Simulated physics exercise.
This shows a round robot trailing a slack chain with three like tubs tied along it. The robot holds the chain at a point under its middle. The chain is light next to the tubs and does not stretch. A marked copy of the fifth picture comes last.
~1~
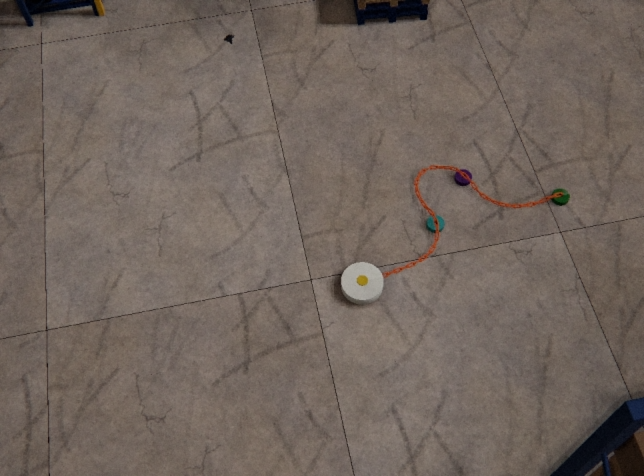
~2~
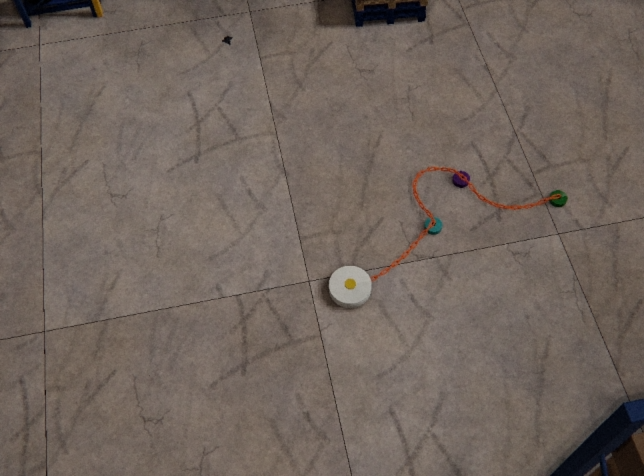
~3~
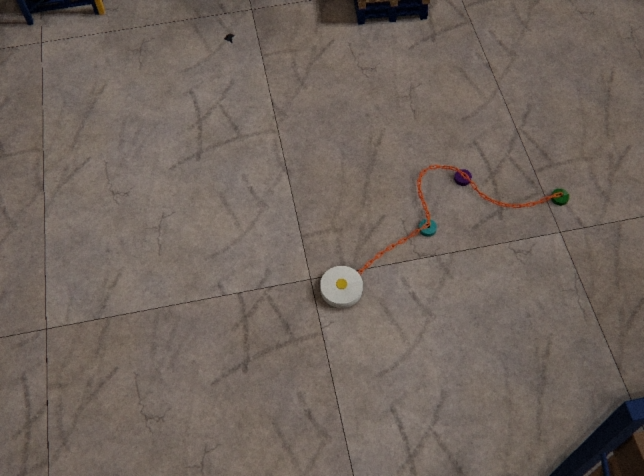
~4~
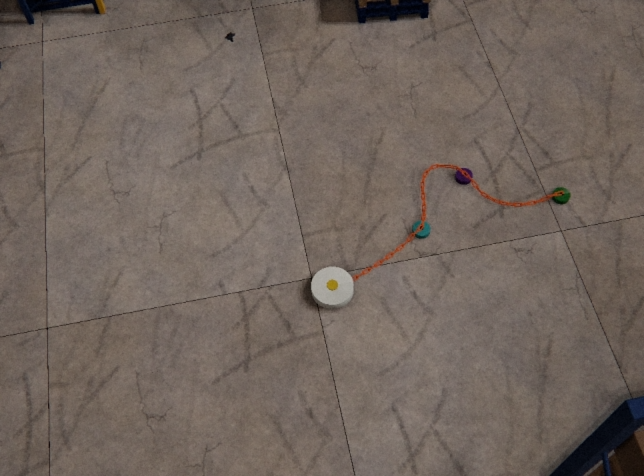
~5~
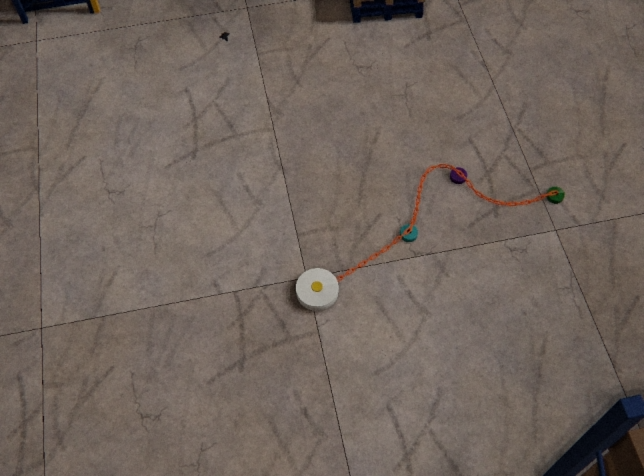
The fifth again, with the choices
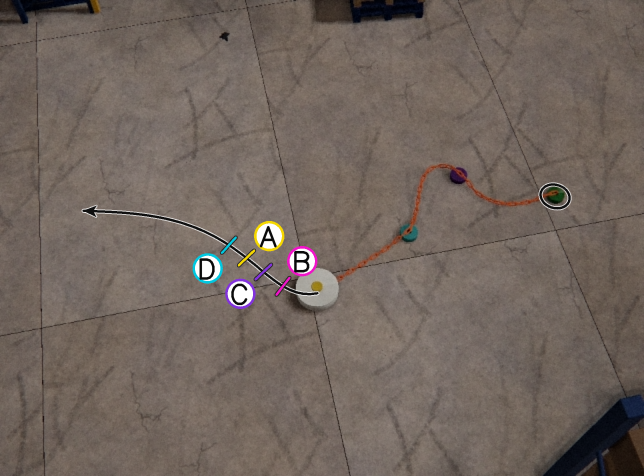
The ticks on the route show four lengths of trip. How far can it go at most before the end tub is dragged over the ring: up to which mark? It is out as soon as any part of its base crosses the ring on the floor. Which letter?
All is well up to D.
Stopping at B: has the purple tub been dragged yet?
No.
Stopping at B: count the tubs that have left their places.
By then, one.
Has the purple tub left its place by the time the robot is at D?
Yes.
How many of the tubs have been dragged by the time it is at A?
Two.
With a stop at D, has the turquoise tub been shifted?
Yes.
On the copy, A at (246, 258); B at (283, 286); C at (263, 272); D at (229, 245); the ring at (555, 196); the route from (317, 293) via (207, 233) to (83, 211).
On D. First, robot (281, 282); green tub (556, 195); purple tub (459, 175); turquoise tub (386, 243).
Then, robot (252, 259); green tub (556, 195); purple tub (453, 182); turquoise tub (364, 242).
Finally, robot (228, 242); green tub (555, 195); purple tub (445, 193); turquoise tub (341, 234); the ringed tub at the far end is still in its ring.
By contrast, A is safe but short; B is safe but short; C is safe but short.
